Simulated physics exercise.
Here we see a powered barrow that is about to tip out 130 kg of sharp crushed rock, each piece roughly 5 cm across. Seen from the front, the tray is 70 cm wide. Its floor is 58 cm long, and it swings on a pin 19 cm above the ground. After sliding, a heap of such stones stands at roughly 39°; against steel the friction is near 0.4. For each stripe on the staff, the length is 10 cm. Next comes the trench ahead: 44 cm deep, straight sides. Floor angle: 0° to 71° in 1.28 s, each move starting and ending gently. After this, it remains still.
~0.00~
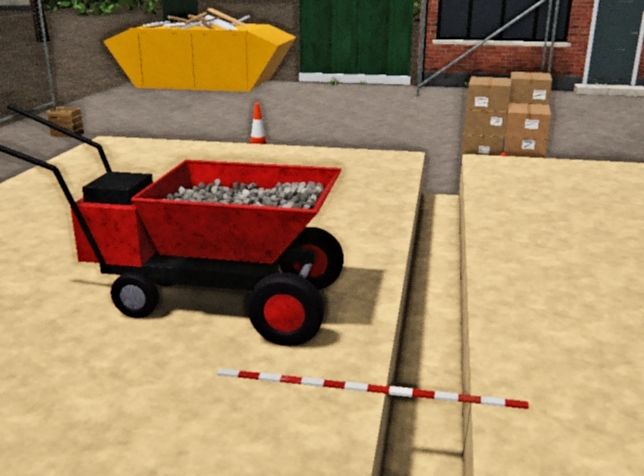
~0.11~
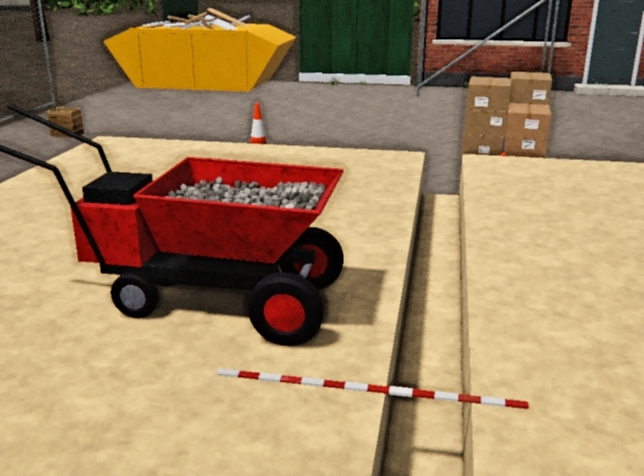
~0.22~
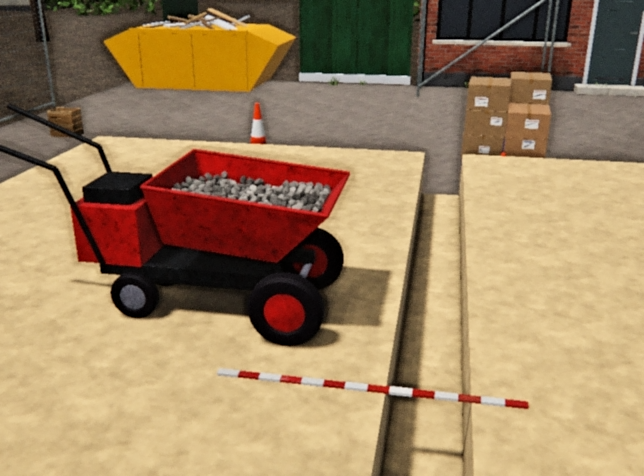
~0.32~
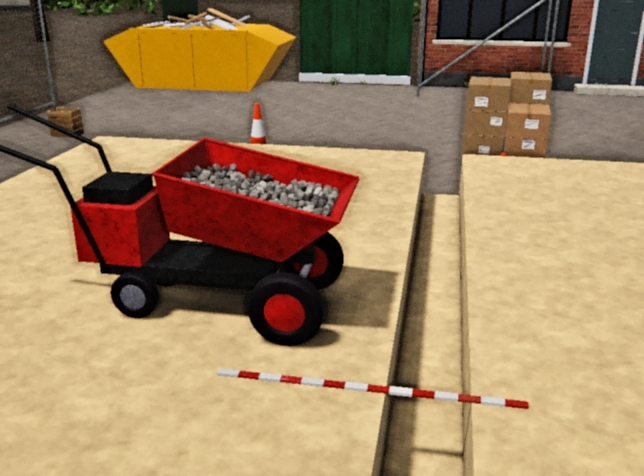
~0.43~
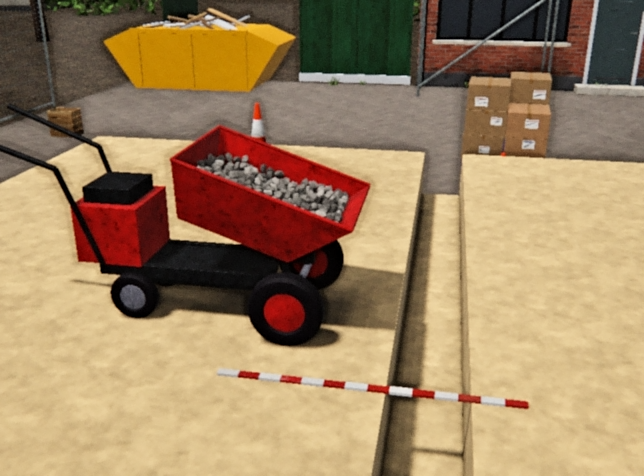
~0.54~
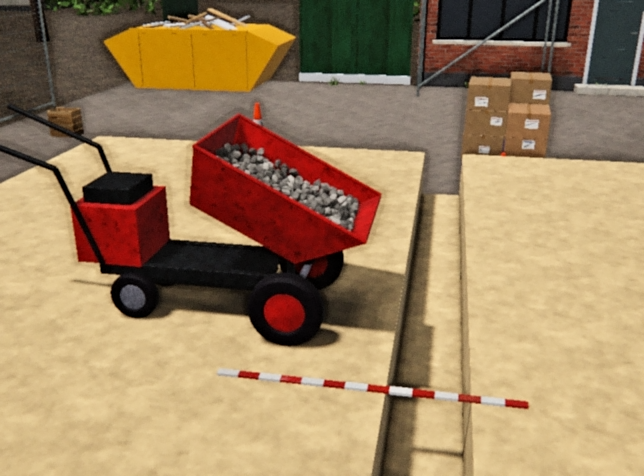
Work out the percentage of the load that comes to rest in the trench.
It works out at about 92 per cent of the load.
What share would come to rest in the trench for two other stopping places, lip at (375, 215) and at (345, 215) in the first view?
About 40 per cent first, then about 75 per cent.
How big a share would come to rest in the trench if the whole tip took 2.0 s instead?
Something close to 90 per cent.
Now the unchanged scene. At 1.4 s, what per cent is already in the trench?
Some 20 per cent.
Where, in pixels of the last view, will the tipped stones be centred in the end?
In the last view, about (431, 382).
After 1.0 s the floor is at 60°; 100 % in the tray; the foremost stones are at (392, 262).
After 1.4 s the floor is at 71°; 82 % in the tray, 18 % in the trench; the foremost stones are at (459, 351).
After 1.7 s the floor is at 71°; 45 % in the tray, 53 % in the trench, 2 % past the trench; the foremost stones are at (506, 331).
After 3.7 s the floor is at 71°; 7 % in the tray, 92 % in the trench, 2 % past the trench; the foremost stones are at (523, 333).
